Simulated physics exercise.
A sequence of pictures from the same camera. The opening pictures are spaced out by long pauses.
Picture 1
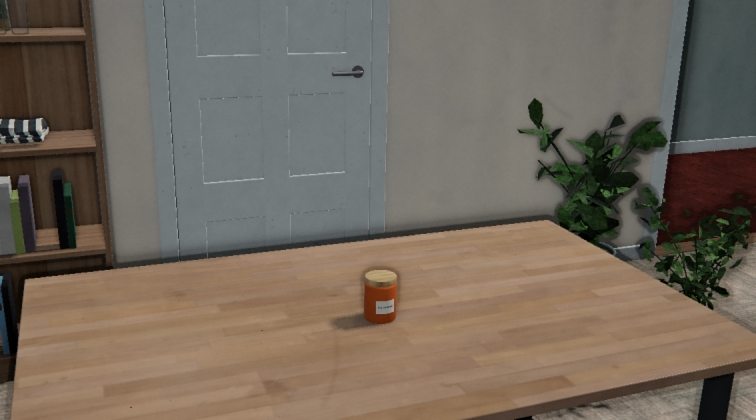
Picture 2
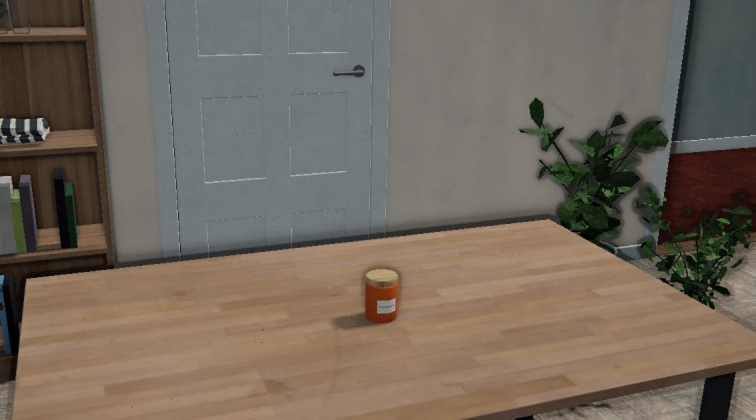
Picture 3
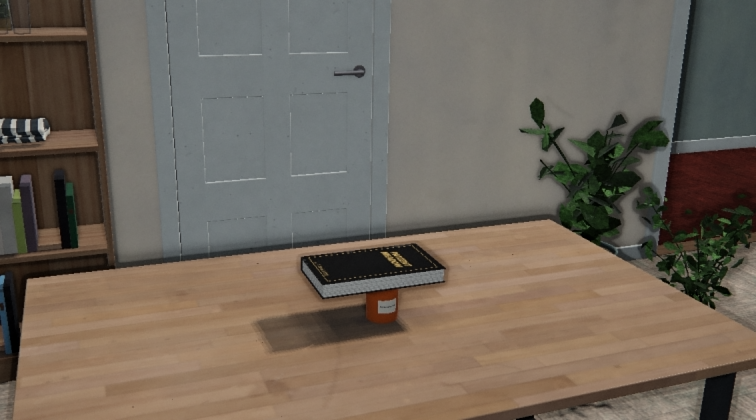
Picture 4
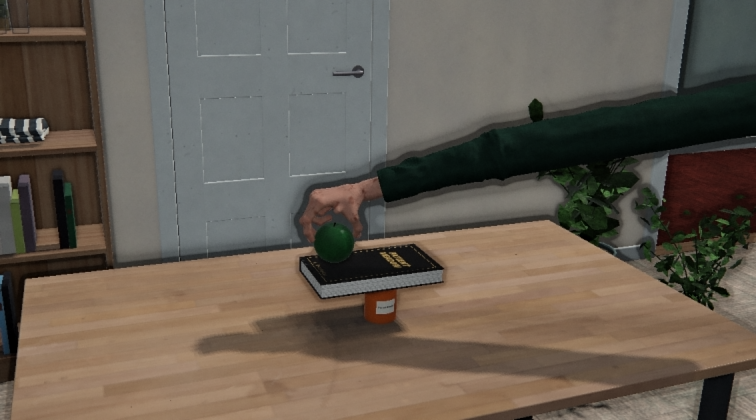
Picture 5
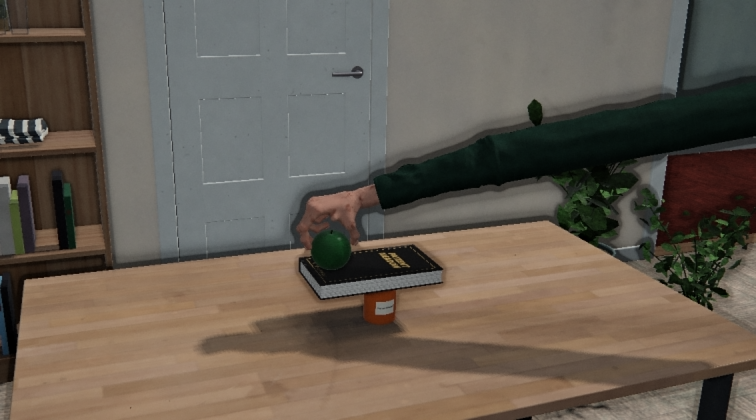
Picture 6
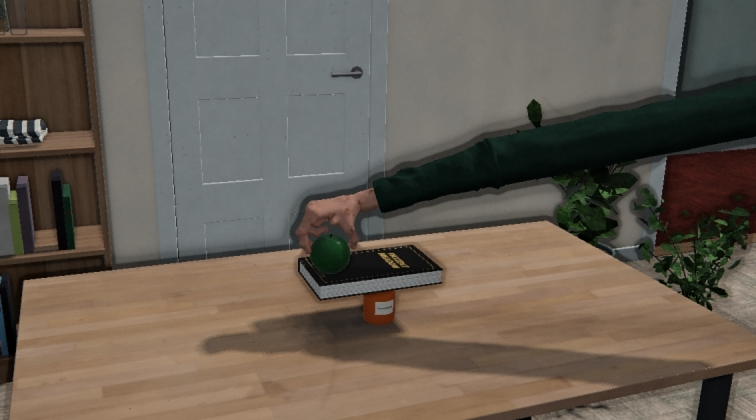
Hand in green sleeve lowering a green apple onto the left side of a black book balanced on an orange jar.
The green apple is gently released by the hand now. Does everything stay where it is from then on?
The stack breaks down.
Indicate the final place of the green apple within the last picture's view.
Somewhere around (273, 322) in the last picture.
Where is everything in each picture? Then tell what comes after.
The last thing is not in view yet; orange jar (380, 297), in the first picture.
The last thing is not in view yet; orange jar (381, 296), in the second picture.
The last thing is not in view yet; orange jar (382, 296), in the third picture.
On its way; green apple (334, 242); orange jar (381, 297), in the fourth picture.
On its way; green apple (331, 250); orange jar (380, 297), in the fifth picture.
In place under the hand; green apple (330, 254); orange jar (379, 297), in the sixth picture.
Then, 0.40 s later than the last frame, green apple now fallen; black book tilted by 48°.
Then, 0.50 s later than the last frame, black book tilted by 44°.
When it is over, fallen, green apple and black book; orange jar as before. End places, in pixels of the last picture, green apple near (273, 322). The stack gives way.
